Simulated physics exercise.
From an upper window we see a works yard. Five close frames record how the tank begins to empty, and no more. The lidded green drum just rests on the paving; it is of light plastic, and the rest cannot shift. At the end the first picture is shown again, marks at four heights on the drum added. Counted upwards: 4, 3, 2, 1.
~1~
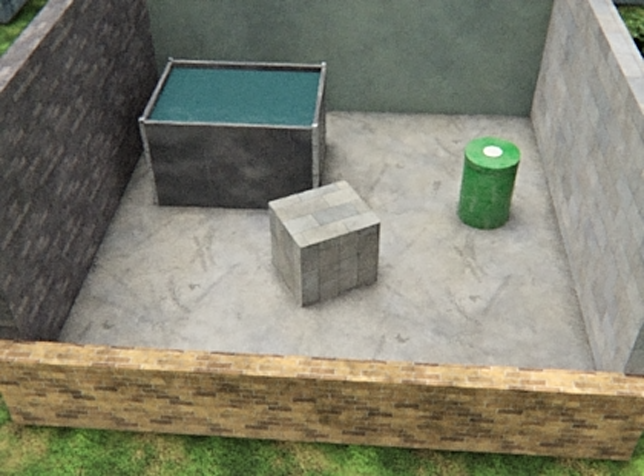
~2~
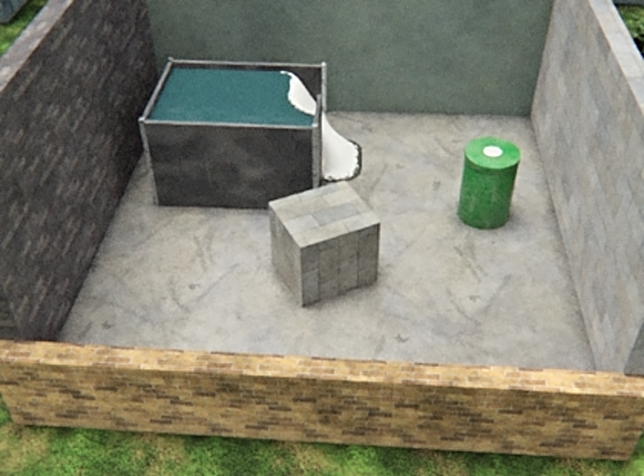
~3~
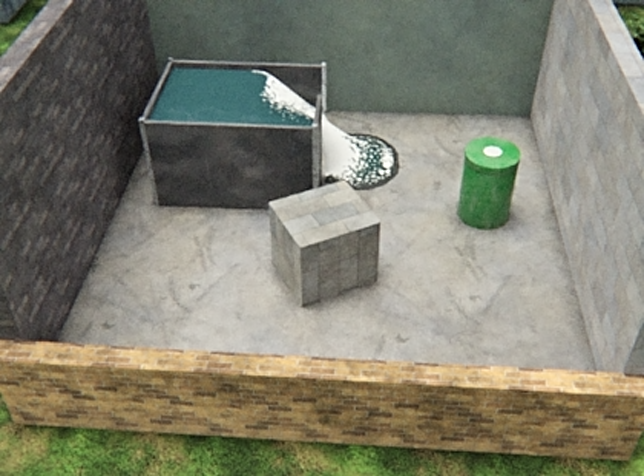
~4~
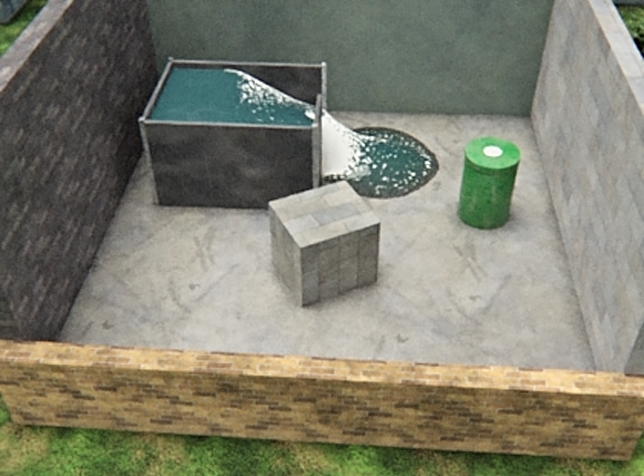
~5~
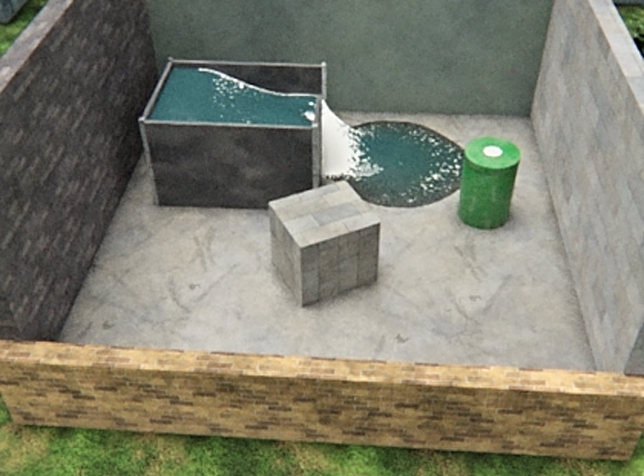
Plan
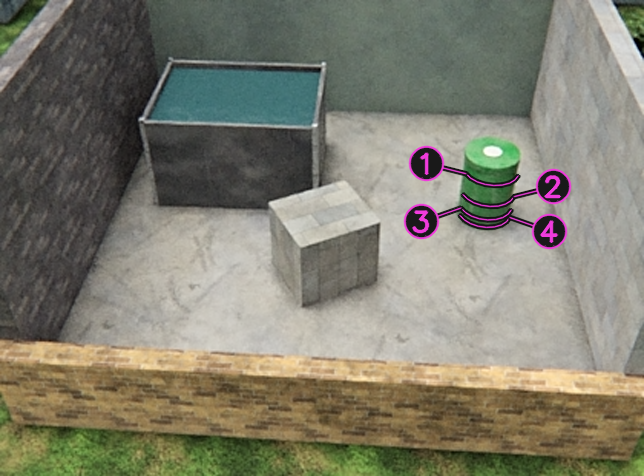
The footage shows a walled yard with a full tank, a stone block and a green drum; water pours from the tank's right side, foaming white, and spreads rightward across the ground in a widening pool towards the drum.
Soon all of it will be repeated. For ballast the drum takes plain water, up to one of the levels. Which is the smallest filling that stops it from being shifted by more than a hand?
Use line 1.
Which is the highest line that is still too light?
Line 2.
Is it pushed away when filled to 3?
Yes, it does.
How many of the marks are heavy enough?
One of them.
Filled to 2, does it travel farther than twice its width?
No.
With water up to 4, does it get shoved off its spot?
Yes, that goes wrong.
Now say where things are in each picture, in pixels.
In the first frame, lid of the green drum at (494, 152); tank full, its middle at (239, 98).
In the second frame, water covers 2 % of the ground, mostly out of sight from here.
In the third frame, water covers 4 % of the ground, mostly out of sight from here.
In the fourth frame, 8 % of the ground wet, in view closest to the drum at (415, 183).
In the fifth frame, lid of the green drum at (494, 152); 12 % of the ground wet, in view closest to the drum at (441, 194).
On the marked copy, 1 at (493, 185); 2 at (490, 206); 3 at (487, 219); 4 at (486, 227); from the bottom up 4, 3, 2, 1.
With 1, it does not move.
With 2, it is pushed about its own width away.
With 3, it is pushed about 7 times its own width away.
With 4, it is pushed about 7 times its own width away.
